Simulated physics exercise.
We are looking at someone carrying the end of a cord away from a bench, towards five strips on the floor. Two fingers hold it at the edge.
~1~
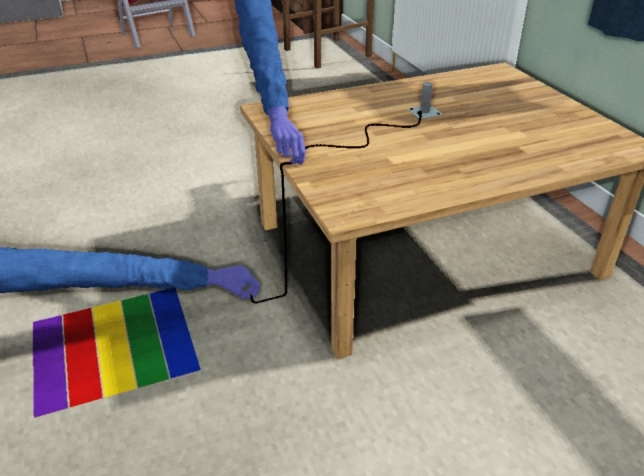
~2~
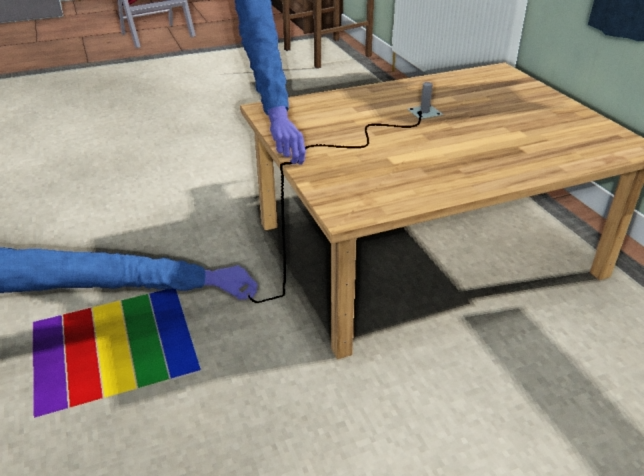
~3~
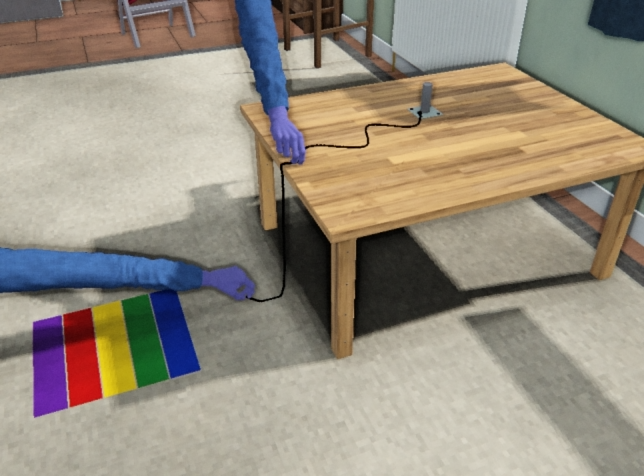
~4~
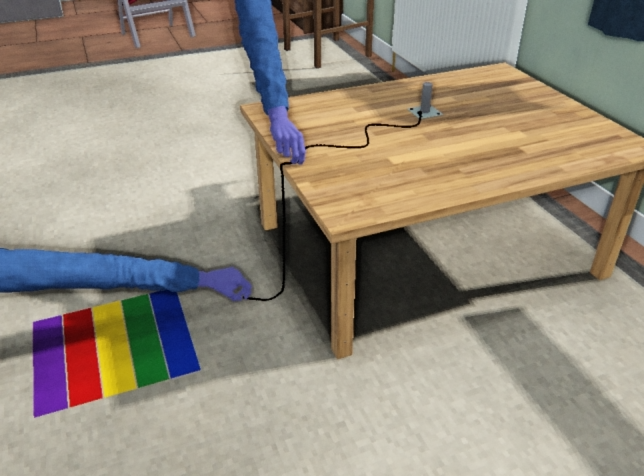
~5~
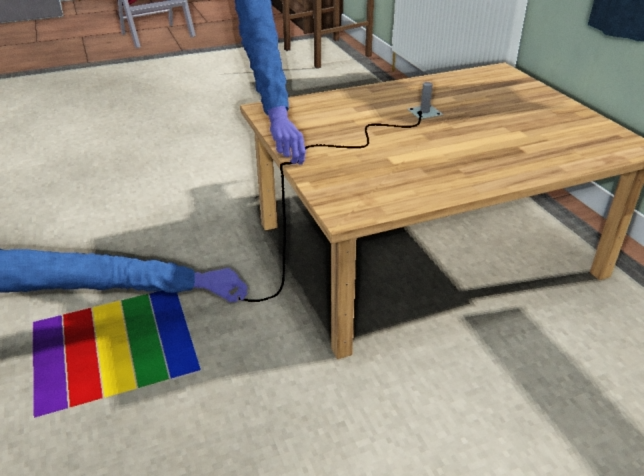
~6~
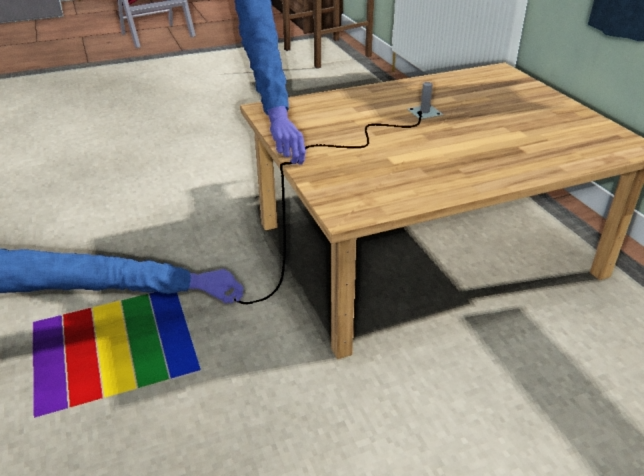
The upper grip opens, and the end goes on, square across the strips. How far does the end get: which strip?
It halts on the red strip.
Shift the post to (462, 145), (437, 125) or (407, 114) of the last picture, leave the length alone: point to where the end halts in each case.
The places are (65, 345), (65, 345) and (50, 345).
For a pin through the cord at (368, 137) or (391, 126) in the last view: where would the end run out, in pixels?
Try by try, around (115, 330) and (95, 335).
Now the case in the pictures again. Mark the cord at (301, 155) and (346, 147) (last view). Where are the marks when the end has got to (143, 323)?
At (273, 188), then (300, 150).
A little later, end near (143, 323); over green.
Next, end near (100, 334); over yellow.
When it is tight, end near (75, 341); over red. Over red.
